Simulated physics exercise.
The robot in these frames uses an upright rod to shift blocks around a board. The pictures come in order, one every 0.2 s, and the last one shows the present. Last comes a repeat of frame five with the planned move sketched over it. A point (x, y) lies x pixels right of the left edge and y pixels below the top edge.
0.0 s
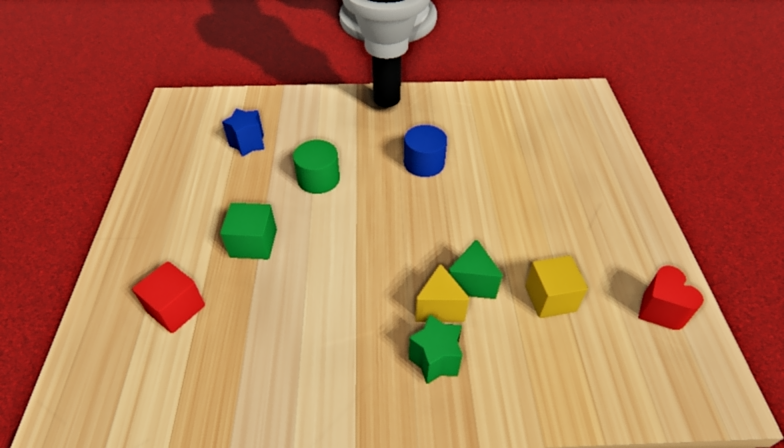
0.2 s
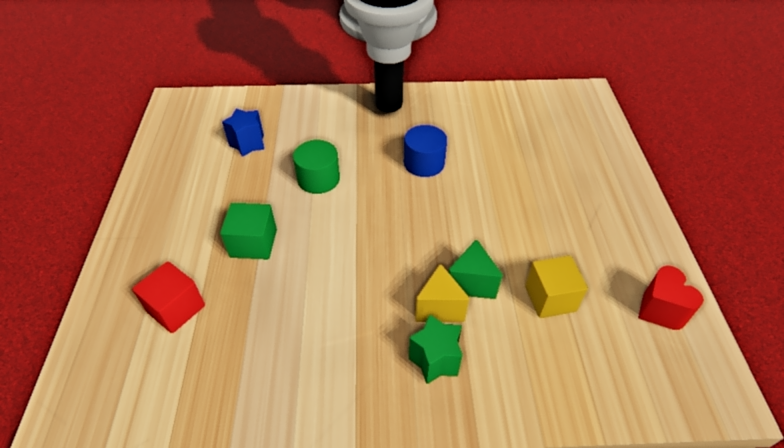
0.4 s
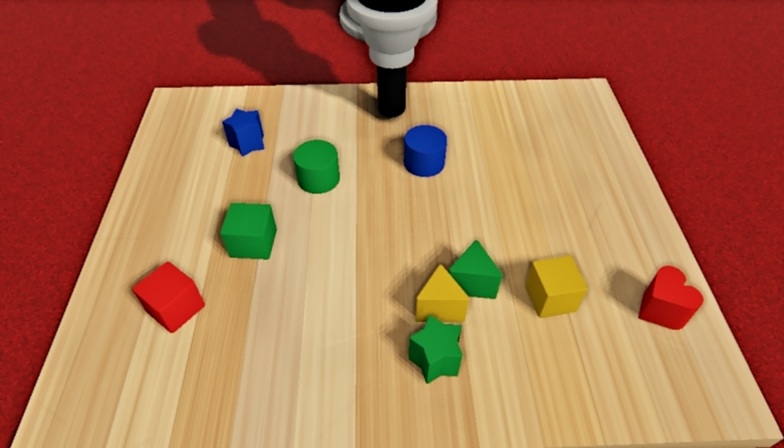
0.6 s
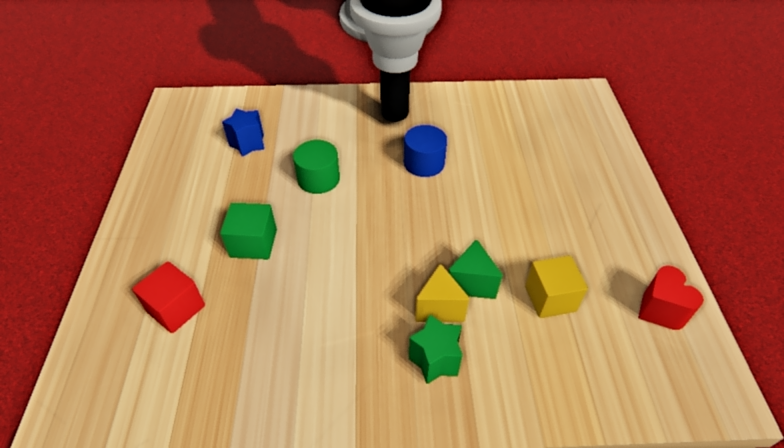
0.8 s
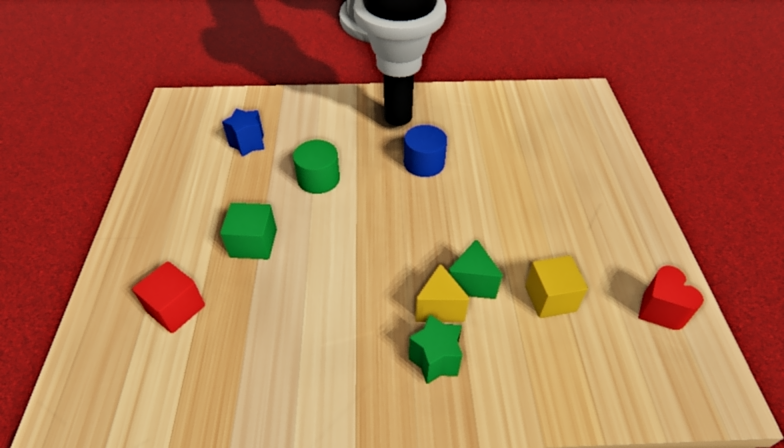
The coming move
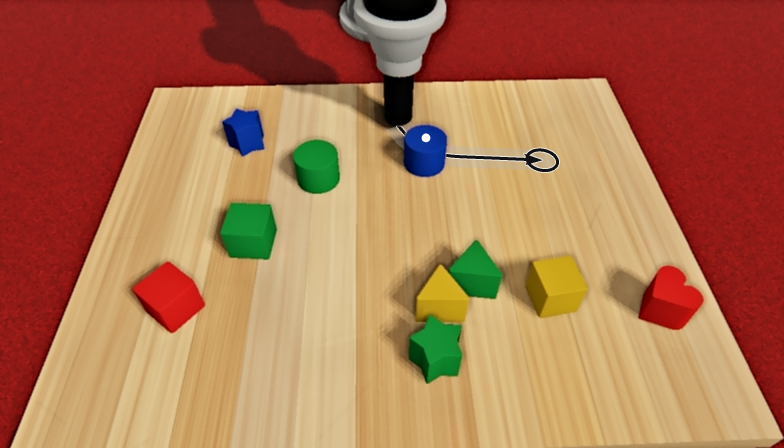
A black upright rod on a white-and-grey robot arm slides slightly down and right from the top edge of a pale wooden board, seen from above at an angle against red. Blue star, green cylinder and blue cylinder sit farthest, green and red cubes at left, yellow and green triangular blocks above a green star, yellow cube and red heart at right. The blocks and camera stay still.
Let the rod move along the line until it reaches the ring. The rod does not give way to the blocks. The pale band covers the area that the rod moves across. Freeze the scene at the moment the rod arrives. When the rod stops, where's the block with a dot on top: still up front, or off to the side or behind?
I'm fairly sure the block with a dot on top slides away from the front of the rod at some point.
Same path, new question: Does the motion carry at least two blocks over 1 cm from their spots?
No.
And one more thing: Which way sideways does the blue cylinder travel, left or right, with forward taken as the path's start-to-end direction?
Right-hand side.
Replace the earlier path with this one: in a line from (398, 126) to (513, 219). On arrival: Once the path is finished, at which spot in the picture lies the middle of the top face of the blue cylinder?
The top centre is at (444, 176).
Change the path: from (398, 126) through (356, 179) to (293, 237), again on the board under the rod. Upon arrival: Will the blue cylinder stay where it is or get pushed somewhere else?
The block in question stays where it was by the end.
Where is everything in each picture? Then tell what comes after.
Lower end of the rod (387, 100), tops of blocks, blue cylinder (426, 138), in the first frame.
Rod (389, 105), blocks as before, in the second frame.
Rod (392, 110), blocks as before, in the third frame.
Rod (395, 114), blocks as before, in the fourth frame.
Rod (398, 118), blue cylinder (426, 138), in the fifth frame.
The drawn path runs from (398, 126) via (433, 152) and (487, 158), ending at (542, 160); the dot is on the blue cylinder.
On the path given first. One third of the way, rod (434, 145); blue cylinder (439, 152).
Two thirds of the way, rod (489, 150); blue cylinder (443, 155).
At the end, rod (544, 153); blue cylinder (443, 155).
